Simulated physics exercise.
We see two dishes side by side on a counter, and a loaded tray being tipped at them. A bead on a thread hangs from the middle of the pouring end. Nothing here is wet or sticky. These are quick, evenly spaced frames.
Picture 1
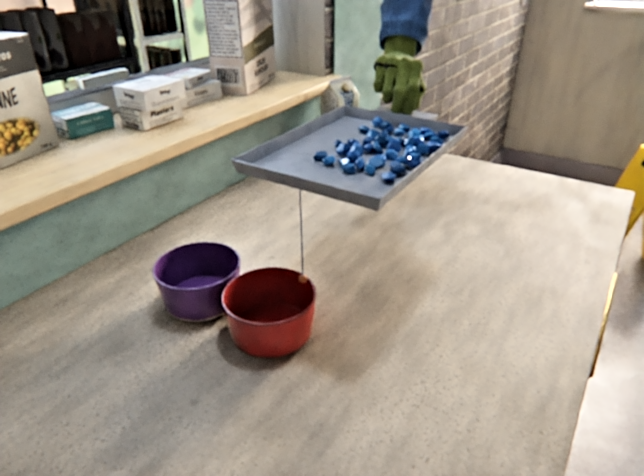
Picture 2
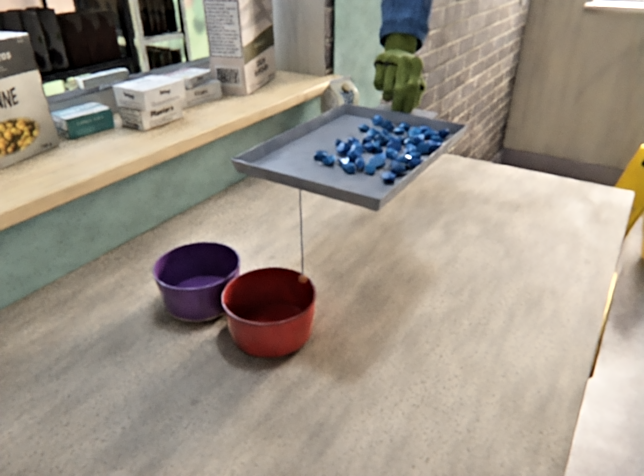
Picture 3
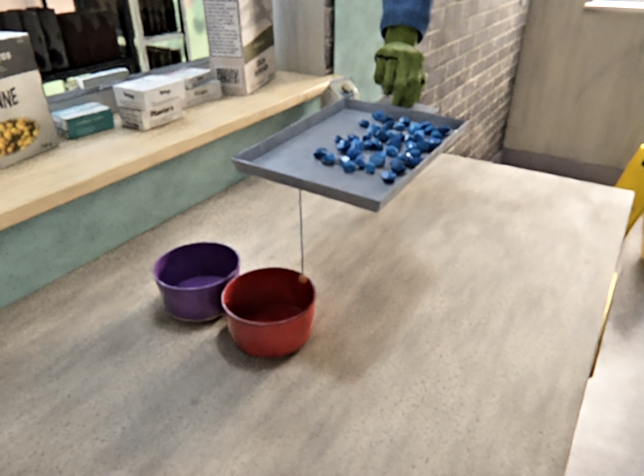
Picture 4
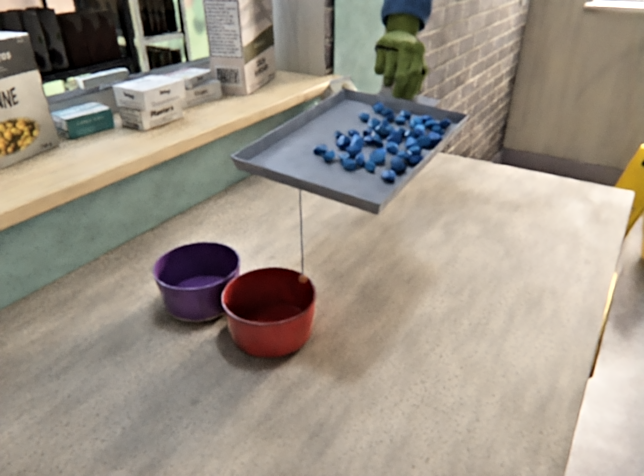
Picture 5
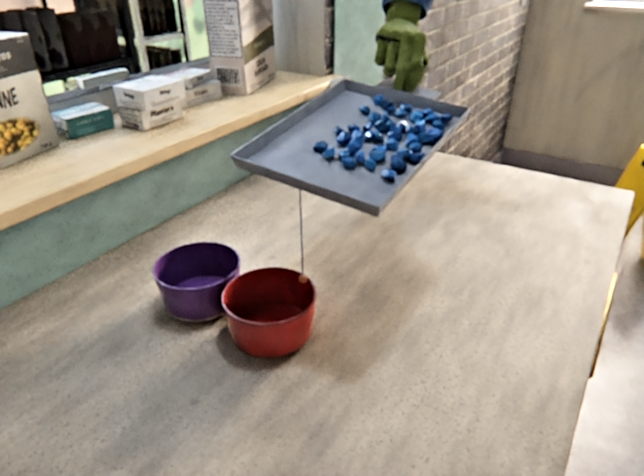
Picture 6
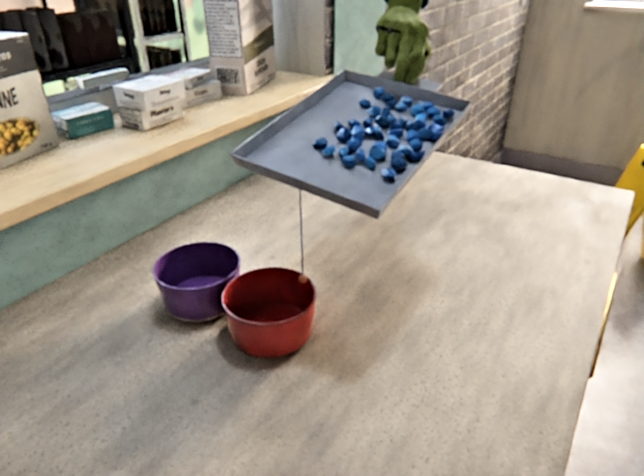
A green-gloved hand slightly tilts a gray tray of blue stones above purple and red dishes.
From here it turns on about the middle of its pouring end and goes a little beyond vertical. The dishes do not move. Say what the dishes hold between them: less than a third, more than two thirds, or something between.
Caught overall: Less than a third.
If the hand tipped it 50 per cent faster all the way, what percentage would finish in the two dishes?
Some 0 per cent.
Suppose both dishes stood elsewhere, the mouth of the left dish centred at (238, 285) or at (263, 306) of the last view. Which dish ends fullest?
At the first place the right one, at the second the dish on the right.
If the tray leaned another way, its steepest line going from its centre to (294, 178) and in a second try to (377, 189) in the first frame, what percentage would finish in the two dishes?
About 70 and 0 per cent.
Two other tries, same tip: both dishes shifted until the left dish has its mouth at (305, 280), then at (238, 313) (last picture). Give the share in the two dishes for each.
The first gives 80 %, the second 20 %.
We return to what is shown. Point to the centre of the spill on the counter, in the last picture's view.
Close to (363, 368).
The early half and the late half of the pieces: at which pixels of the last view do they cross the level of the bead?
Around (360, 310) and then (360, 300).
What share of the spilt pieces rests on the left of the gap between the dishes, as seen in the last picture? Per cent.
Roughly 0 in a hundred.
Shortly afterwards, tray tipped steeply; all but a few on the tray; only a few in the air.
Next, tray tipped right over; near a third on the tray; only a few in the right dish; near a quarter outside both; near a third in the air.
Some moments later, tray tipped past a quarter turn; the whole lot outside both.
In the end, tray tipped past a quarter turn; none at all in the right dish; none at all in the left dish; the whole lot outside both.
